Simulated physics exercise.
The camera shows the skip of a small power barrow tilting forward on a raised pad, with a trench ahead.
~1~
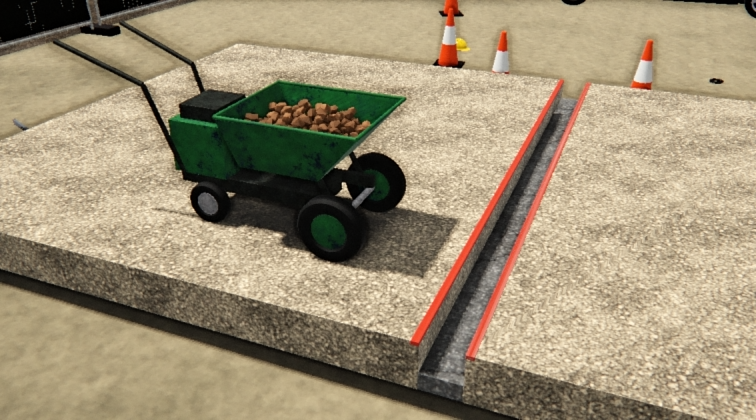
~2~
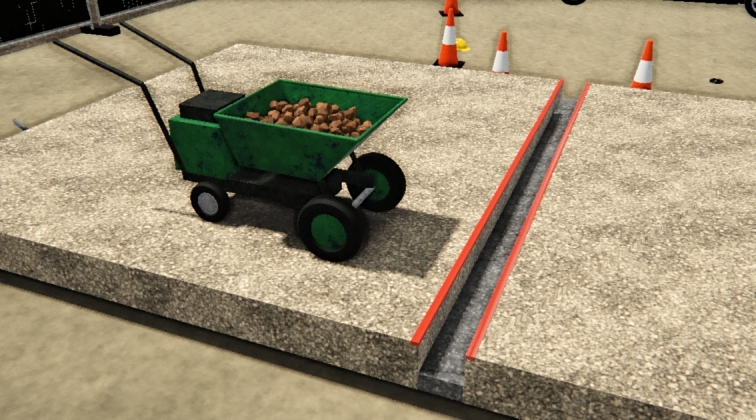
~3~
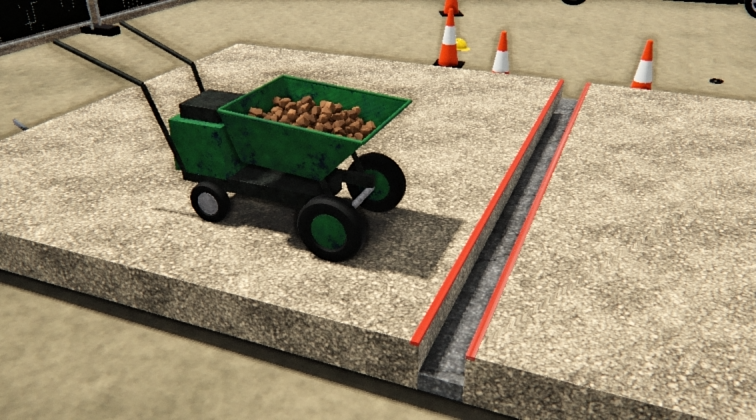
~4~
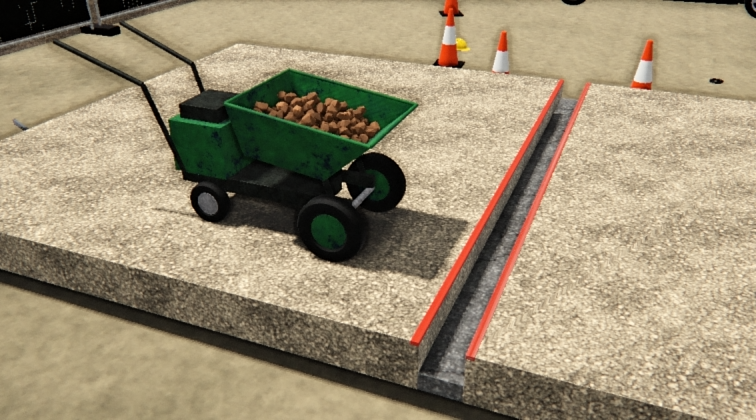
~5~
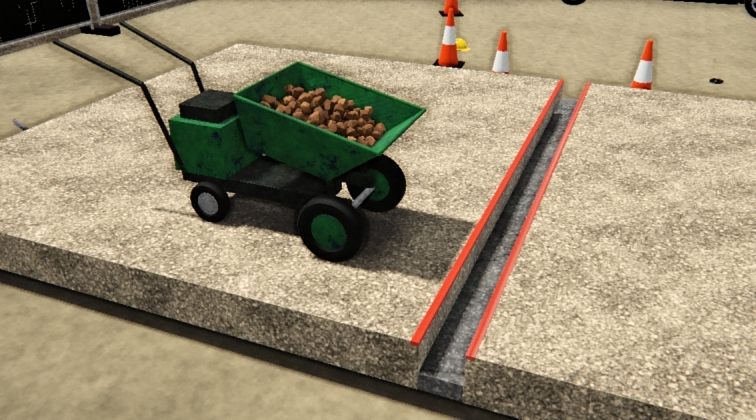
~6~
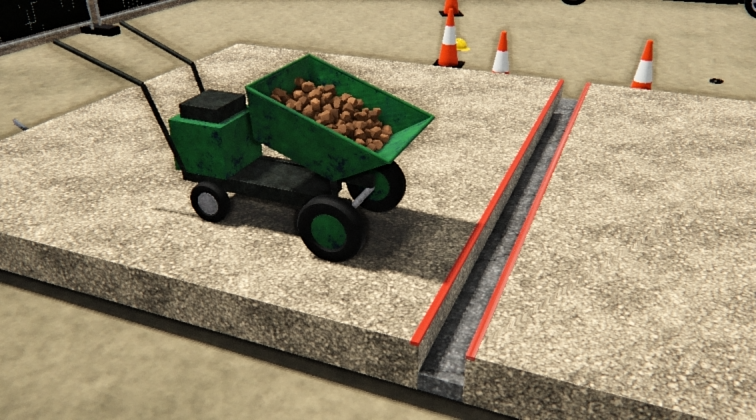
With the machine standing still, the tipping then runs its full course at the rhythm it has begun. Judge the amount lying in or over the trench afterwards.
The load will chiefly settle in the trench.
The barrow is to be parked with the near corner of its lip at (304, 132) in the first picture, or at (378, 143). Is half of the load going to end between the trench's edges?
First attempt: Short of half; second attempt: Beyond half.
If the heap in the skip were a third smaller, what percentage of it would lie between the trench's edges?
Roughly 90 percent of the load.
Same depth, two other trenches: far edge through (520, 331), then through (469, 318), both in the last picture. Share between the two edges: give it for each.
You'd get 90 % in the first case and 50 % in the second.
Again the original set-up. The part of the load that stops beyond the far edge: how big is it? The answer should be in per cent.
Call it some 5 percent of the pieces.
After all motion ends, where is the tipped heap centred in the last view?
Around (483, 267).
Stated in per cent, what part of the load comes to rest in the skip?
It comes out at some 5 in a hundred.
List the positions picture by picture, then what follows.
In the first picture, lip of the skip near (356, 140), level; top of the load near (297, 130), clay clods; first edge of the trench near (433, 309); far edge near (485, 322), the trench under half as wide as the skip, and about as deep as wide.
In the second picture, lip of the skip near (358, 141), level; top of the load near (304, 121).
In the third picture, lip of the skip near (363, 143), tipped barely; top of the load near (292, 115).
In the fourth picture, lip of the skip near (370, 147), tipped a little; top of the load near (288, 117).
In the fifth picture, lip of the skip near (379, 154), tipped a little; top of the load near (295, 112).
In the sixth picture, lip of the skip near (389, 162), tipped clearly; top of the load near (304, 107); first edge of the trench near (433, 309); far edge near (485, 322).
Shortly afterwards, skip tipped steeply; the whole lot in the skip.
Next, skip tipped right over; the bulk in the skip; a little short of the trench; near a quarter in or heaped over the trench; only a few falling.
Some moments later, skip tipped right over; a little in the skip; a little short of the trench; the bulk in or heaped over the trench; a little beyond it.
In the end, skip tipped right over; a little in the skip; a little short of the trench; the bulk in or heaped over the trench; a little beyond it.
